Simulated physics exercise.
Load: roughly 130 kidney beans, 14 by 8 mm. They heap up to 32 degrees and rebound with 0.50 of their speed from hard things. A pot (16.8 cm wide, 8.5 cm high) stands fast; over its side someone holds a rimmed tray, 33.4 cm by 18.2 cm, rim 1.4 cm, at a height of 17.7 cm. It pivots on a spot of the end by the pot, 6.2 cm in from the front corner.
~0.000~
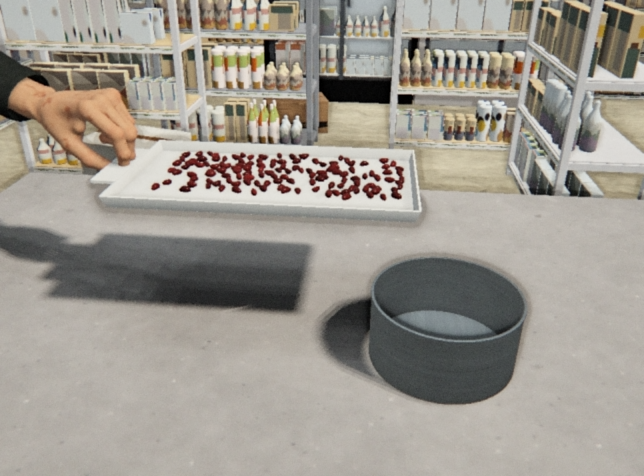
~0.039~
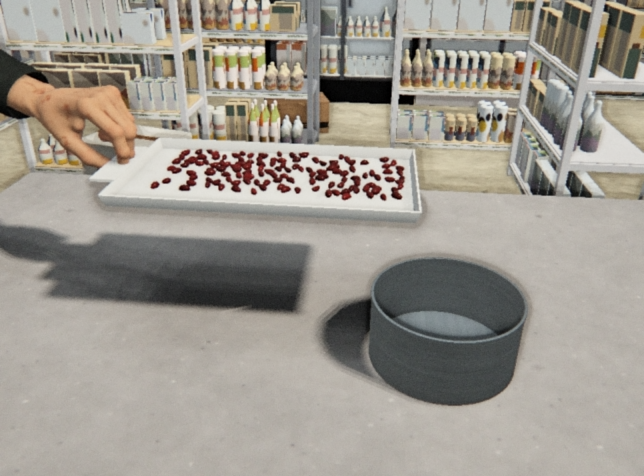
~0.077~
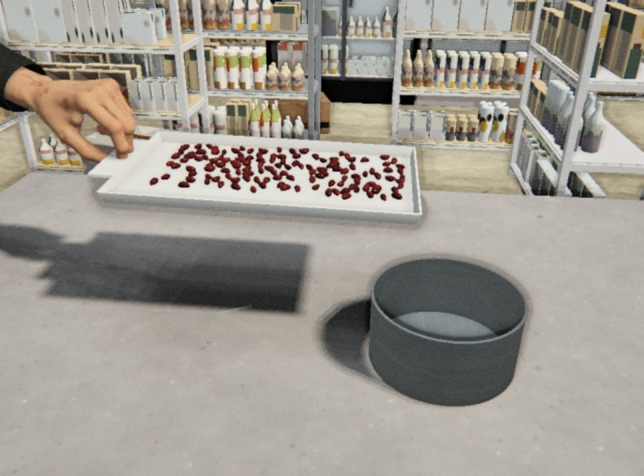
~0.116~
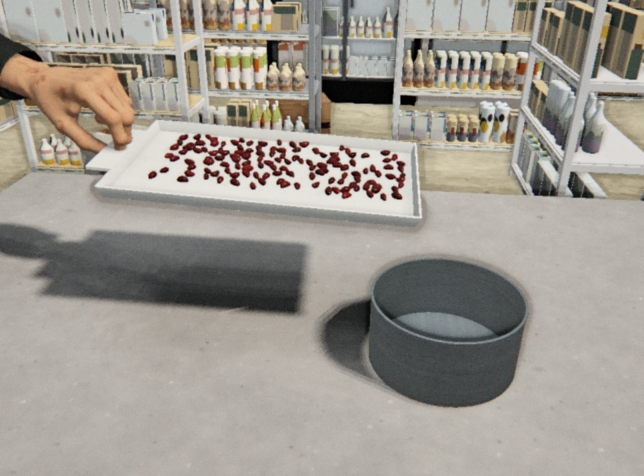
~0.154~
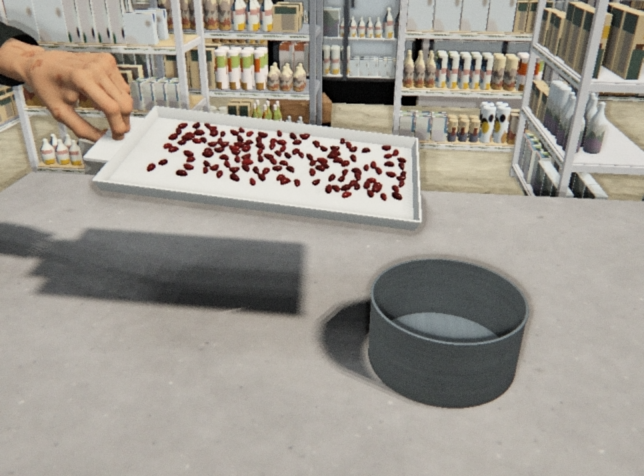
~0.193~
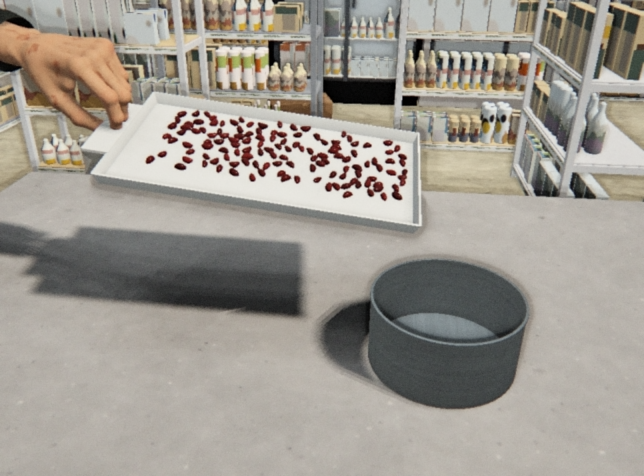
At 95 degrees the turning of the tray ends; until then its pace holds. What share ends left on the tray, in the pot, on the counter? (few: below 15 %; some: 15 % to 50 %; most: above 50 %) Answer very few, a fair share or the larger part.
Left on the tray: Very few; in the pot: The larger part; on the counter: A fair share.
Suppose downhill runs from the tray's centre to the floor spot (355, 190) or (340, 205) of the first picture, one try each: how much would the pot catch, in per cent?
Some 70 and 100 per cent.
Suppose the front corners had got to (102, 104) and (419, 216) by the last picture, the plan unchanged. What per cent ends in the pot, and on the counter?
Pot 80, counter 20.
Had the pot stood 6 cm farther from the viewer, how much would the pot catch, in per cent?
Then about 30 per cent.
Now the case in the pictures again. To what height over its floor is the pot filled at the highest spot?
About 1.5 cm.
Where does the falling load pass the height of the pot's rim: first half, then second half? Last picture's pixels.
First near (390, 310), later near (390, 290).
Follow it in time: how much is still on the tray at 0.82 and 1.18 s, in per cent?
In turn: 35, 0.
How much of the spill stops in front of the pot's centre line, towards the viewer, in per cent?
Roughly 90 per cent.
Then, at 0.57 s, tilt 53 degrees; the tray holds 100 %, the pot 0 %.
After 0.82 s, tilt 79 degrees; the tray holds 35 %, the pot 35 %.
After 1.18 s, tilt 95 degrees; the tray holds 0 %, the pot 70 %.
By 2.5 s all is still; tray 0 %, pot 70 %, counter 30 %.
